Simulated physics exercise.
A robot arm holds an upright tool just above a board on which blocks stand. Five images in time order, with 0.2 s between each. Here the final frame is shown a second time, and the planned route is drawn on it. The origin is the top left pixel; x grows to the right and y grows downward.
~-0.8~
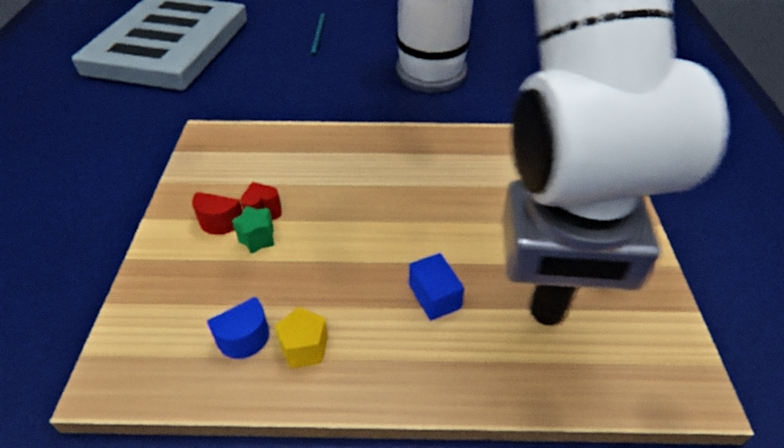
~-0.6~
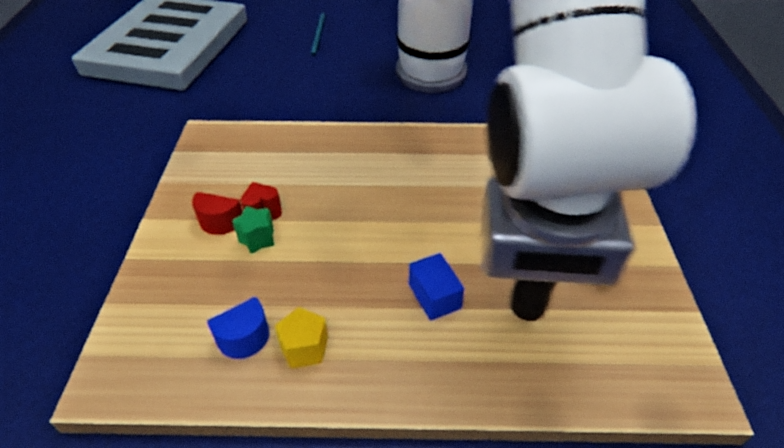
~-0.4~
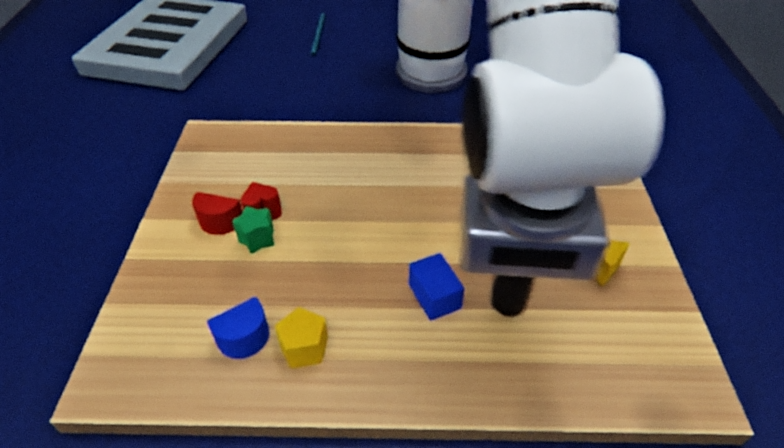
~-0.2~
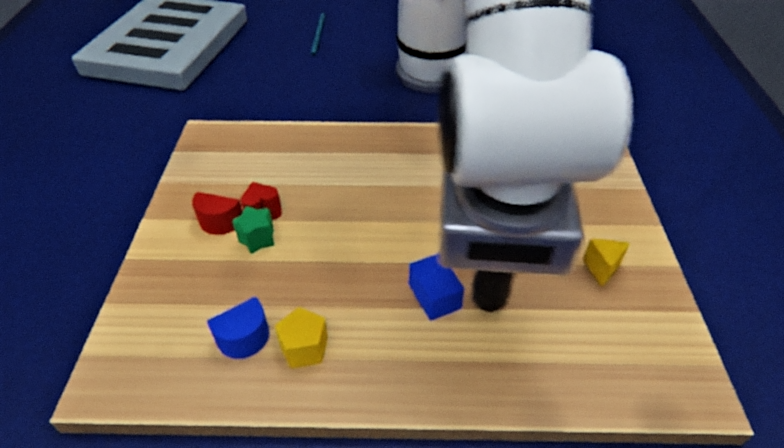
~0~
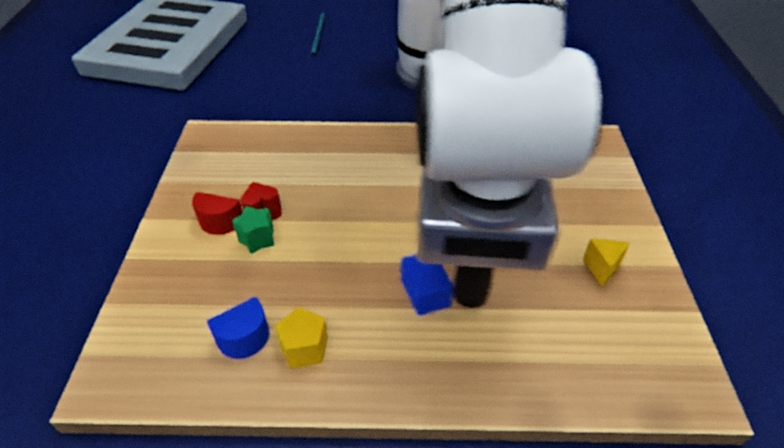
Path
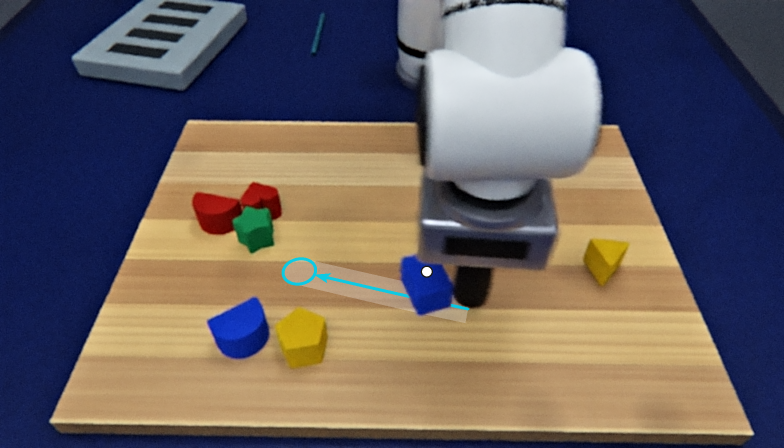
A white and grey robot arm with a dark upright tool works over a striped wooden board on a dark blue surface, seen from a fixed, raised viewpoint. Red blocks and a green star sit upper left, a blue half-round and yellow five-sided block lower left, and a blue block near the centre. The arm slides left, uncovering a yellow block at right, then nudges the central blue block slightly left.
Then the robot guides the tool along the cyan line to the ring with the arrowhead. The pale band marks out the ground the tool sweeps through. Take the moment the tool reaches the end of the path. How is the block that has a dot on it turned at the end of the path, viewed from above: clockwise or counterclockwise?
Viewed from above: Clockwise.
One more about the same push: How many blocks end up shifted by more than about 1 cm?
1 block.
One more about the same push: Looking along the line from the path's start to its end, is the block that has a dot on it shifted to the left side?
That would be a no.
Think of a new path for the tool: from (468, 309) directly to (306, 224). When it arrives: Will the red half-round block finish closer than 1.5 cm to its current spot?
Going by the path, yes.
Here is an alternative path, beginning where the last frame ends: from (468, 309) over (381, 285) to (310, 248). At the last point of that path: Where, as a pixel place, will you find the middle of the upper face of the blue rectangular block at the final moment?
It is going to be at (356, 222).
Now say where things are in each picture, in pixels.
In the first picture, tip of the tool (547, 312), middles of tops, green star-shaped block (253, 218), blue rectangular block (436, 276).
In the second picture, tool (528, 307), nothing pushed.
In the third picture, tool (508, 303), nothing pushed.
In the fourth picture, tool (489, 299), nothing pushed.
In the fifth picture, tool (471, 295), green star-shaped block (253, 218), blue rectangular block (427, 272).
The line goes from (468, 309) to (299, 271); the dot is on the blue rectangular block.
What follows on the original path. One third of the way, tool (409, 282); blue rectangular block (388, 254), turned 60° clockwise.
Two thirds of the way, tool (351, 269); blue rectangular block (367, 239).
At the end, tool (297, 257); green star-shaped block unmoved; blue rectangular block (366, 239), turned 125° clockwise.
